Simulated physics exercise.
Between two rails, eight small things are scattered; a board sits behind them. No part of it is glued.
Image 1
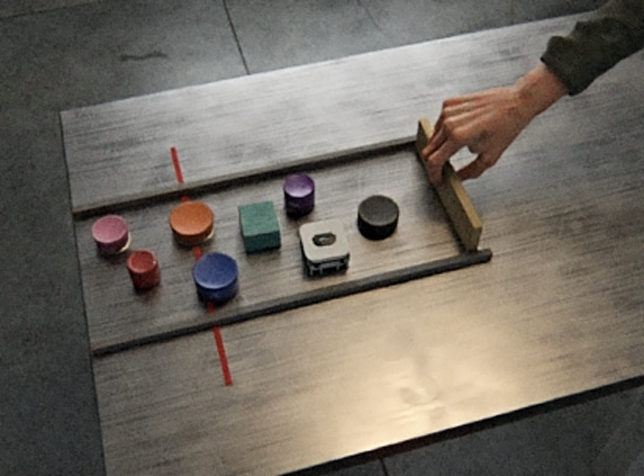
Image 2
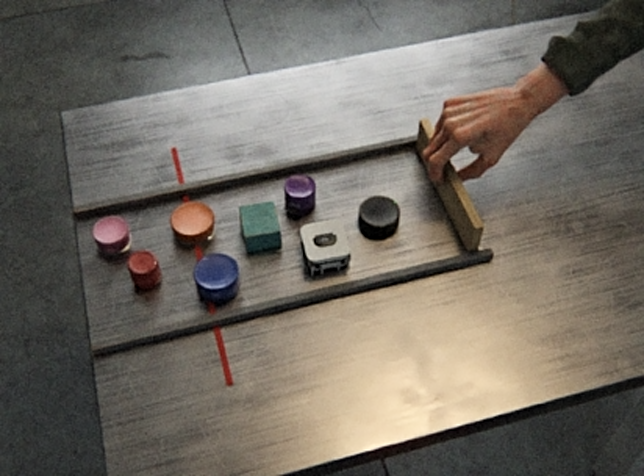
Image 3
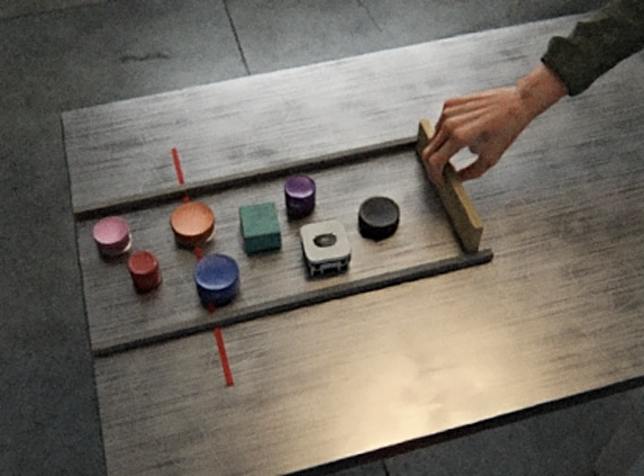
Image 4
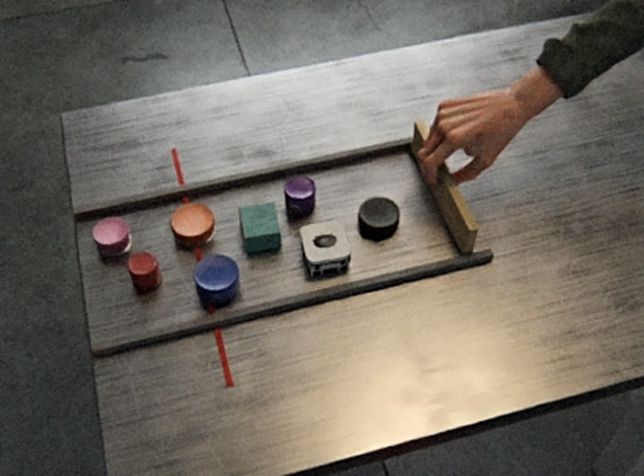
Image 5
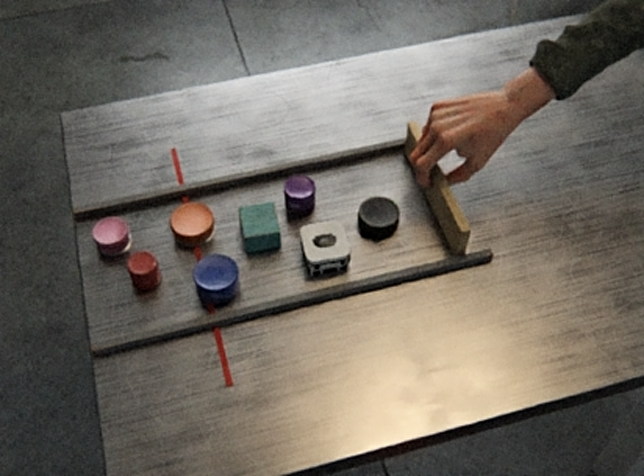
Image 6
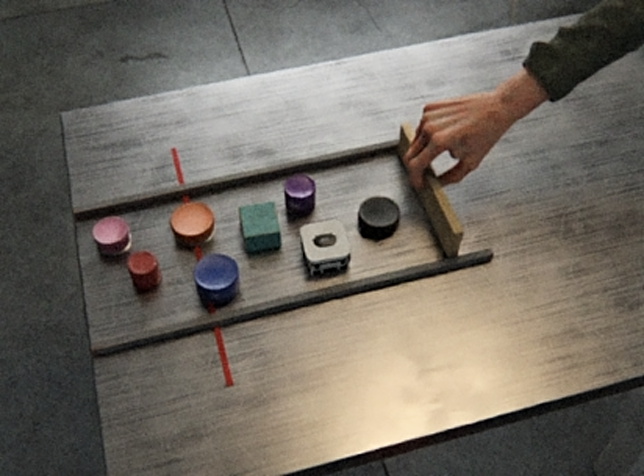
In the video, a hand holds a wooden board upright between two dark rails, behind eight small scattered objects, then slides it slightly to the left toward a black lid, while the objects stay in place around a red line.
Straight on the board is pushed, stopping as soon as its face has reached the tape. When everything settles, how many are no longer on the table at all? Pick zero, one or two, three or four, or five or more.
Zero are off the table.
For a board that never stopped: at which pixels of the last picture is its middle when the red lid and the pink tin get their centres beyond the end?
The middle would be close to (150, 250) and then close to (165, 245).
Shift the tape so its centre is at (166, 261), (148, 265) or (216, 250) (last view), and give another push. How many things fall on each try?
It would be 0, 2 and 0.
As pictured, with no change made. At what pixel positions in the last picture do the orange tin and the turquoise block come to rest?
The first ends close to (138, 216), the second close to (149, 245).
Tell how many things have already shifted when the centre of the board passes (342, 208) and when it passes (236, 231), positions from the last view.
So 2, and at the other place 6.
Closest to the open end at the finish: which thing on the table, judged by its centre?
The pink tin finishes closest.
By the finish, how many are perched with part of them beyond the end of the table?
I count 0 overhanging.
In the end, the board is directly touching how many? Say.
Tally at the end: 3.
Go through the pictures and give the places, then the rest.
In the first frame, pink tin (111, 235); red lid (144, 269); orange tin (192, 223); board (447, 184); tape (198, 253).
In the second frame, red lid (145, 270); purple tub (300, 195).
In the third frame, orange tin (193, 224); black lid (379, 216).
In the fourth frame, pink tin (112, 237); turquoise block (260, 227).
In the fifth frame, red lid (144, 270); board (436, 187).
In the sixth frame, pink tin (112, 236); red lid (145, 270); orange tin (193, 224); board (429, 188); tape (199, 254).
Soon after, none off yet; pink tin at rest near (112, 236); red lid at rest near (145, 270); orange tin at rest near (193, 224).
Then, none off yet; pink tin at rest near (112, 236); red lid at rest near (145, 270); orange tin moved about its own width near (161, 218).
At rest, the number that fall off is zero.
